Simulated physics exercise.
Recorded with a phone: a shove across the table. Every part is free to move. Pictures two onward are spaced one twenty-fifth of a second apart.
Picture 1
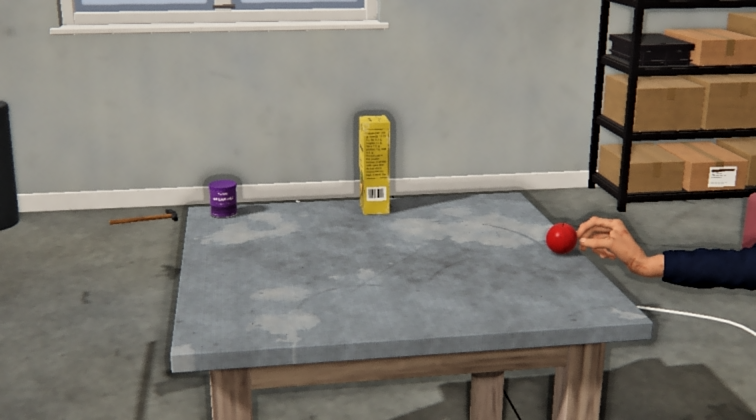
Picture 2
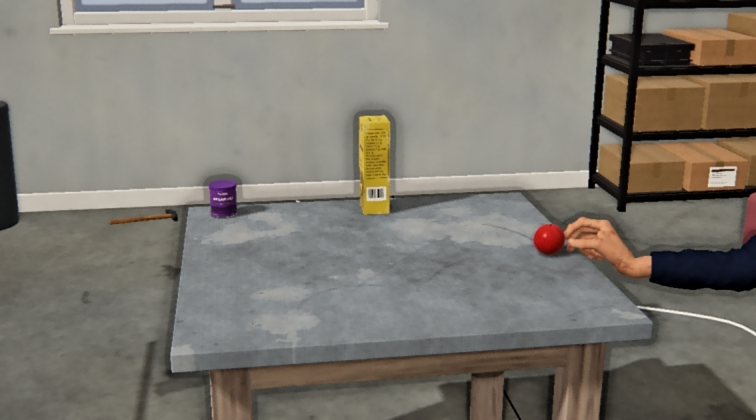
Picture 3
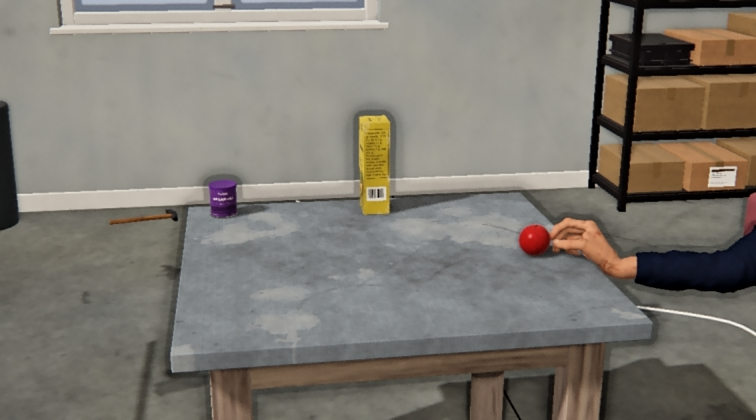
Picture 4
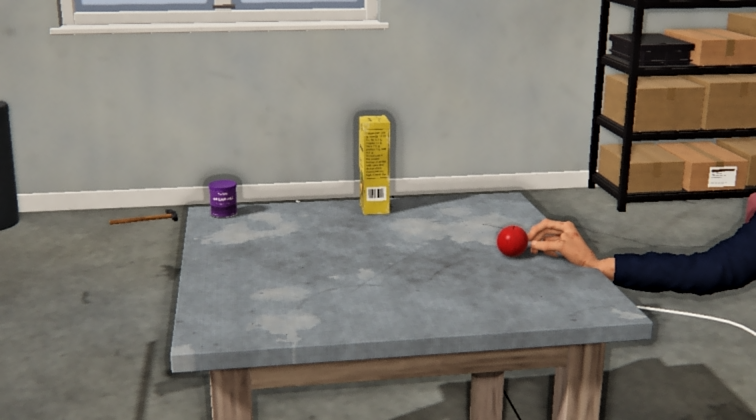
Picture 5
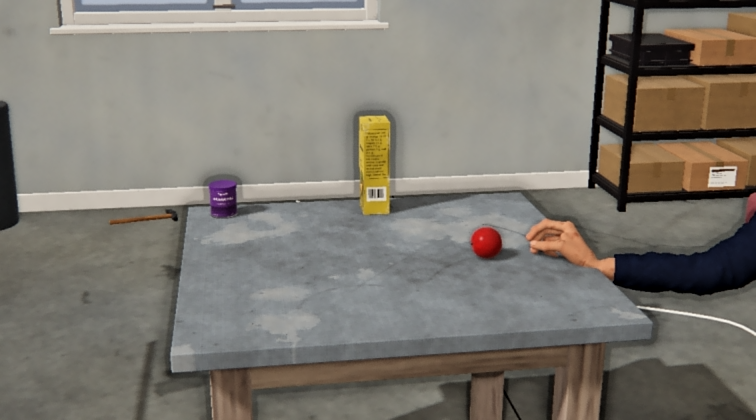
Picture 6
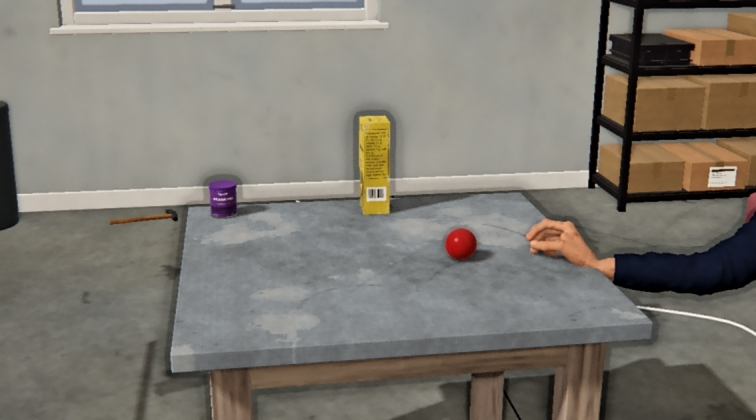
A hand pushing a red apple leftward across a grey table, then staying back as the apple keeps rolling left.
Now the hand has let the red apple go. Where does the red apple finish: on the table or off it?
Off it.
Then, 0.20 s past the last view, red apple displaced well along near (336, 251).
Then, 0.50 s past the last view, red apple now off the table.
Then, 0.80 s past the last view, things are still on the move.
Then, 1.10 s past the last view, as before.
Finally, off the table, red apple.
